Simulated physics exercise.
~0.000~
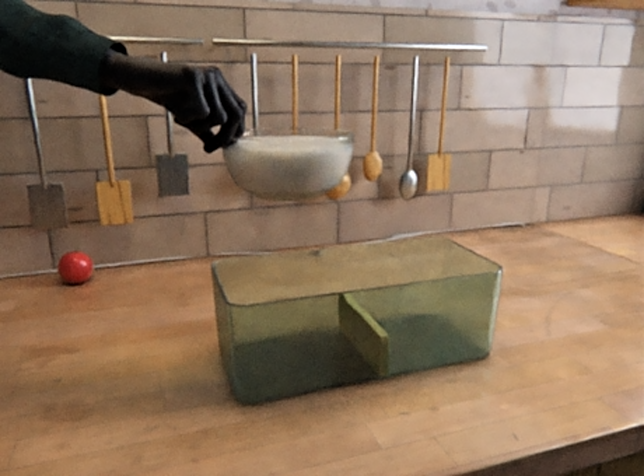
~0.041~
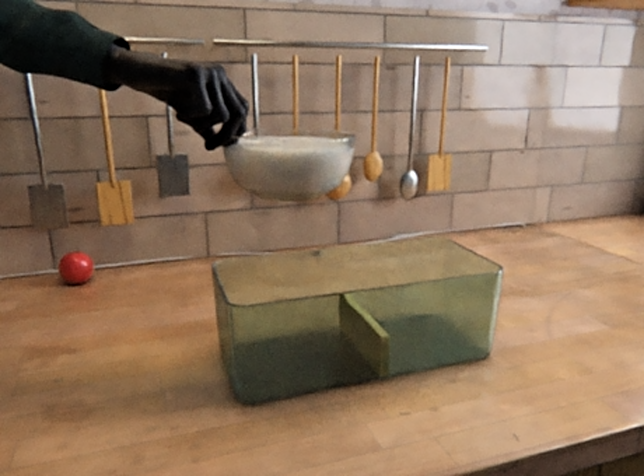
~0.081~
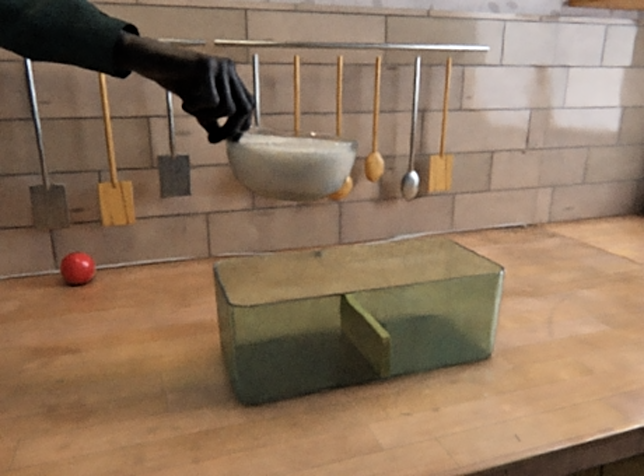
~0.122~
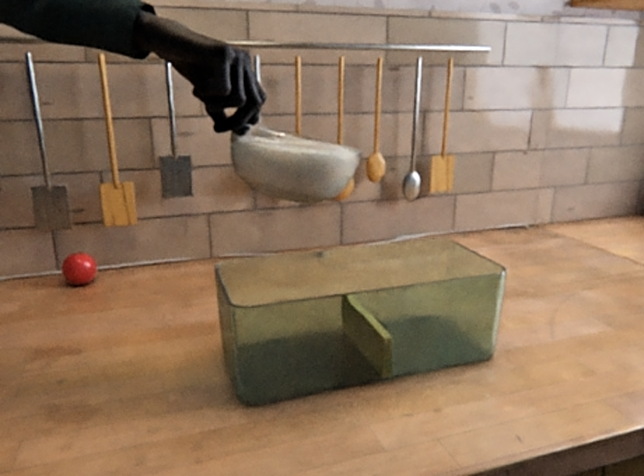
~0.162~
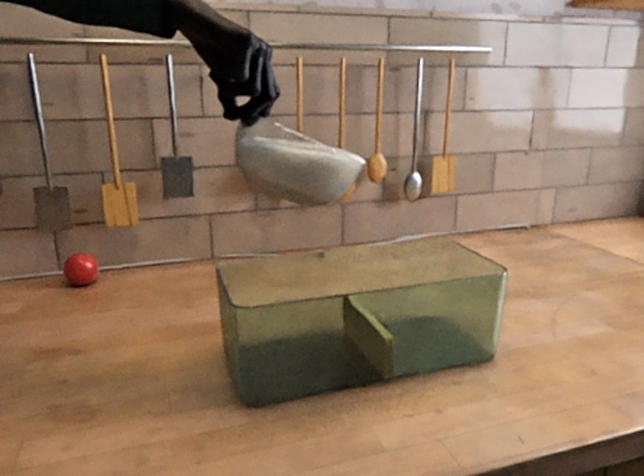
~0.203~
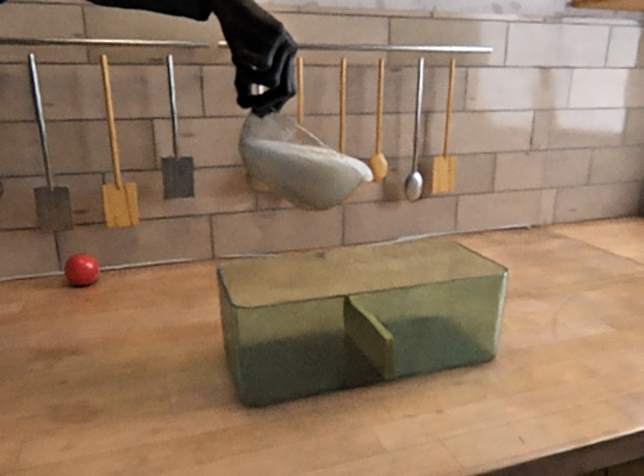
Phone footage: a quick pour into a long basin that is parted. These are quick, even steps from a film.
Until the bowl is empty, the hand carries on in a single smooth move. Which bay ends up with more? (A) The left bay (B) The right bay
(B) The right bay.
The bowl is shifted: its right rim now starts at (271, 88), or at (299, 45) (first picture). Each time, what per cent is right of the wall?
10 % and 35 %.
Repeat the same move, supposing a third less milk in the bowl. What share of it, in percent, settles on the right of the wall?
Around 60 percent, more or less.
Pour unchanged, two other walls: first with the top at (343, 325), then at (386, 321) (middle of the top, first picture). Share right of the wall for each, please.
Around 80 per cent for the first, around 35 per cent for the second.
Then, 0.44 s in, the tilt is 106° and 8 per cent is still to pour, 3 is left of the wall and 52 right of it.
Then, 0.62 s in, the tilt is 110° and 0 per cent is still to pour, 24 is left of the wall and 69 right of it.
Then, 0.81 s in, the tilt is 110° and 0 per cent is still to pour, 32 is left of the wall and 65 right of it.
Then, 1.01 s in, the tilt is 110° and 0 per cent is still to pour, 33 is left of the wall and 65 right of it.
Finally, 33 per cent lies left of the wall, 65 right of it and 2 outside.
